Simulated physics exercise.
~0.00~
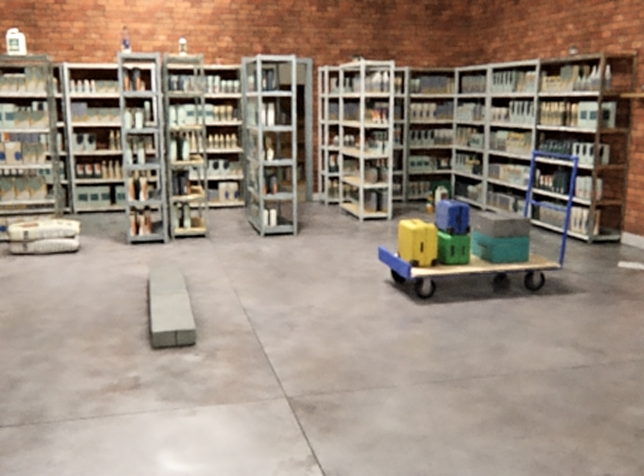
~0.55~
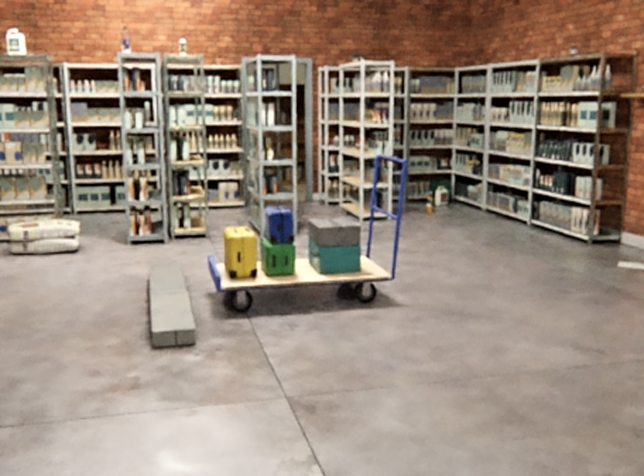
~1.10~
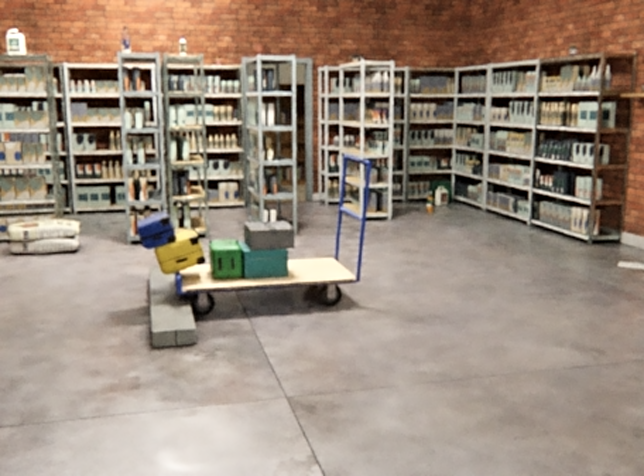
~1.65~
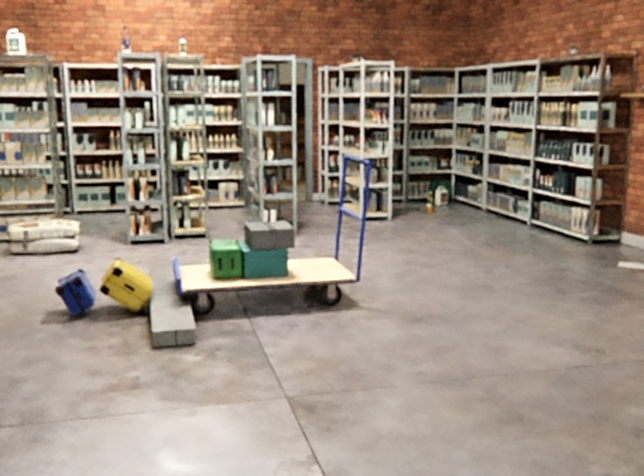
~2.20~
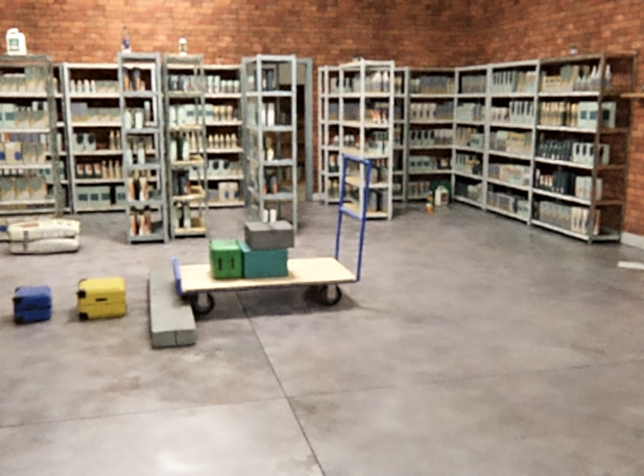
A rolling cart stops at a kerb, and its yellow and blue suitcases tumble onto the floor.
